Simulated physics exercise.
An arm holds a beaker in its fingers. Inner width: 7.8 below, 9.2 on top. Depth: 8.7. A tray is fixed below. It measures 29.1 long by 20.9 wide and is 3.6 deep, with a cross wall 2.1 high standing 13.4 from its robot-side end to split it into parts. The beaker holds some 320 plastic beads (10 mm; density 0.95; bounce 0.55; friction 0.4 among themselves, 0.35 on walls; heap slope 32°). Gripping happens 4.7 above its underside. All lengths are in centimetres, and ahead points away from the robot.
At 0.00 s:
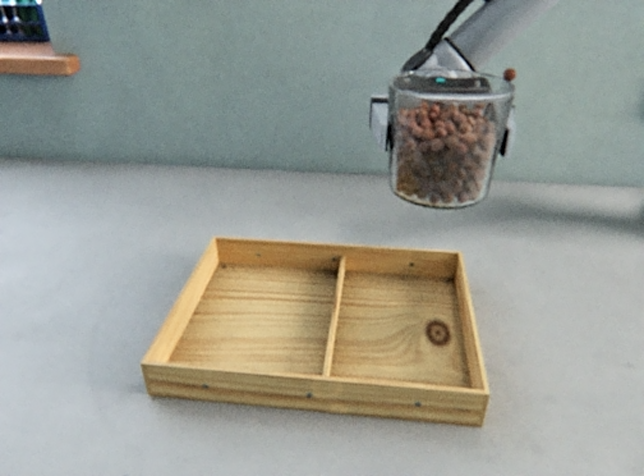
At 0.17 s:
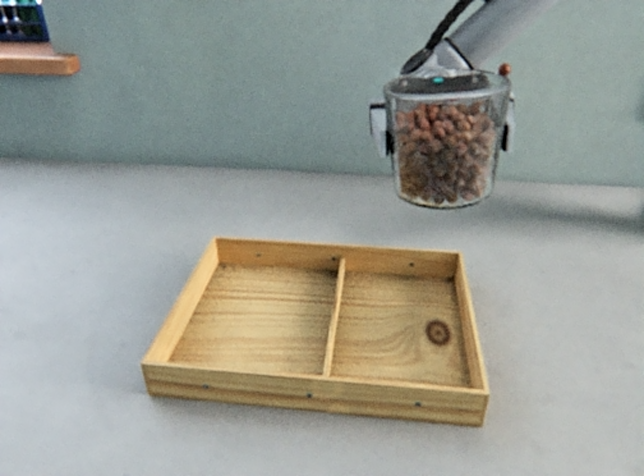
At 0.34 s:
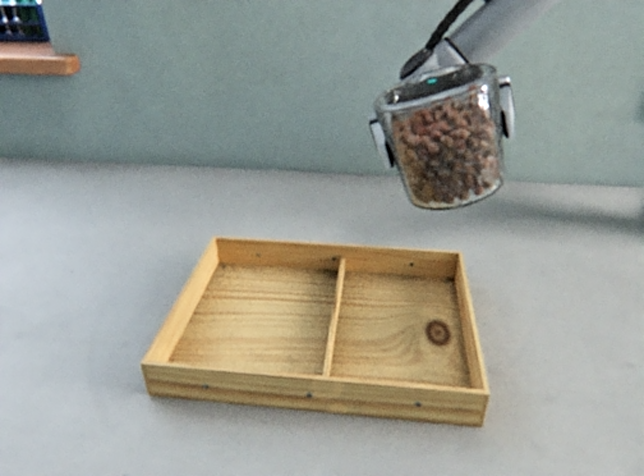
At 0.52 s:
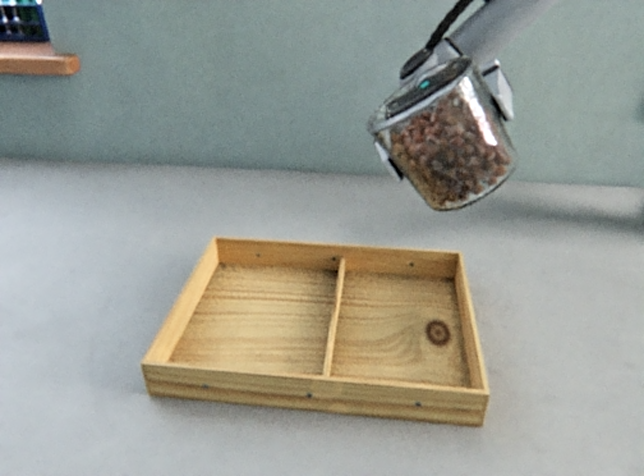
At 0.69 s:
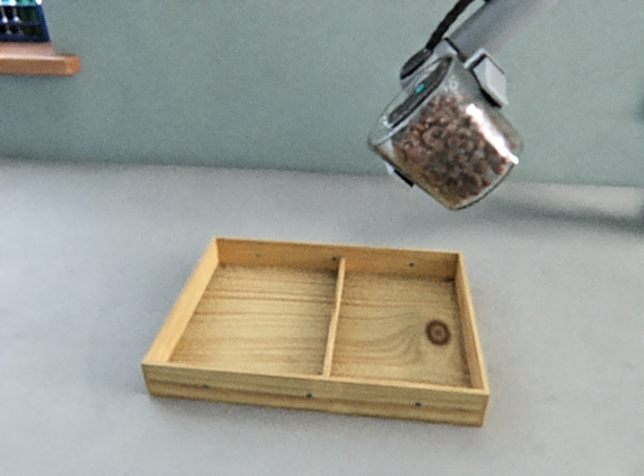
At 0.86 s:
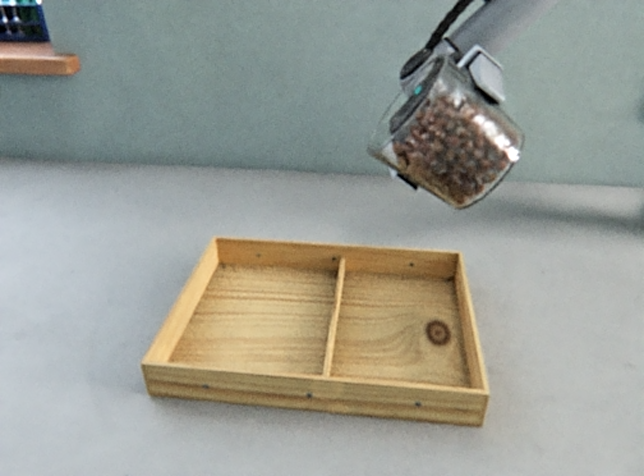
Robot arm tilting a clear beaker of reddish-brown beads steadily to the left above an empty, divided wooden tray.
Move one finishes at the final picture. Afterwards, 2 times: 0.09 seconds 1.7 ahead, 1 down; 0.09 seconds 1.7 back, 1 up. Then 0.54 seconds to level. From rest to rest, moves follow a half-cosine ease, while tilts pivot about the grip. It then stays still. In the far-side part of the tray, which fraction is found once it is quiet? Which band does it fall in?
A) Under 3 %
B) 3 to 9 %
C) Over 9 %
A.
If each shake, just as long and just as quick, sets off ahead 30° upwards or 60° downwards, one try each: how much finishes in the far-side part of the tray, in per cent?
5 and 0 %.
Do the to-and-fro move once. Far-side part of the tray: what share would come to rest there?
In that case it would be roughly 0 per cent.
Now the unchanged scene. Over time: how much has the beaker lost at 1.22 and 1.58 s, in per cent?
In turn: 0 %, then 0 %.
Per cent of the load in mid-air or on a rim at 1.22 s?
About 0 %.
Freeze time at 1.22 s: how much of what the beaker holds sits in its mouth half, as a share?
Around 35 per cent of it.
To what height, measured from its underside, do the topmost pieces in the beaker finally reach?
I'd put it at close to 8.5 centimetres.
By 1.22 s, tilted 54° forward, highest piece 23 above the table; 320 in the beaker, 1 in the far-side part.
By 1.58 s, tilted 14° forward, highest piece 25 above the table; 319 in the beaker, 1 in the robot-side part, 1 in the far-side part.
By 1.96 s, level, highest piece 25 above the table; 319 in the beaker, 1 in the robot-side part, 1 in the far-side part.
By 3.01 s, level, highest piece 25 above the table; 319 in the beaker, 1 in the robot-side part, 1 in the far-side part.
Final count, 319 in the beaker, 1 in the robot-side part, 1 in the far-side part. That is 0 % in the far-side part of the tray.
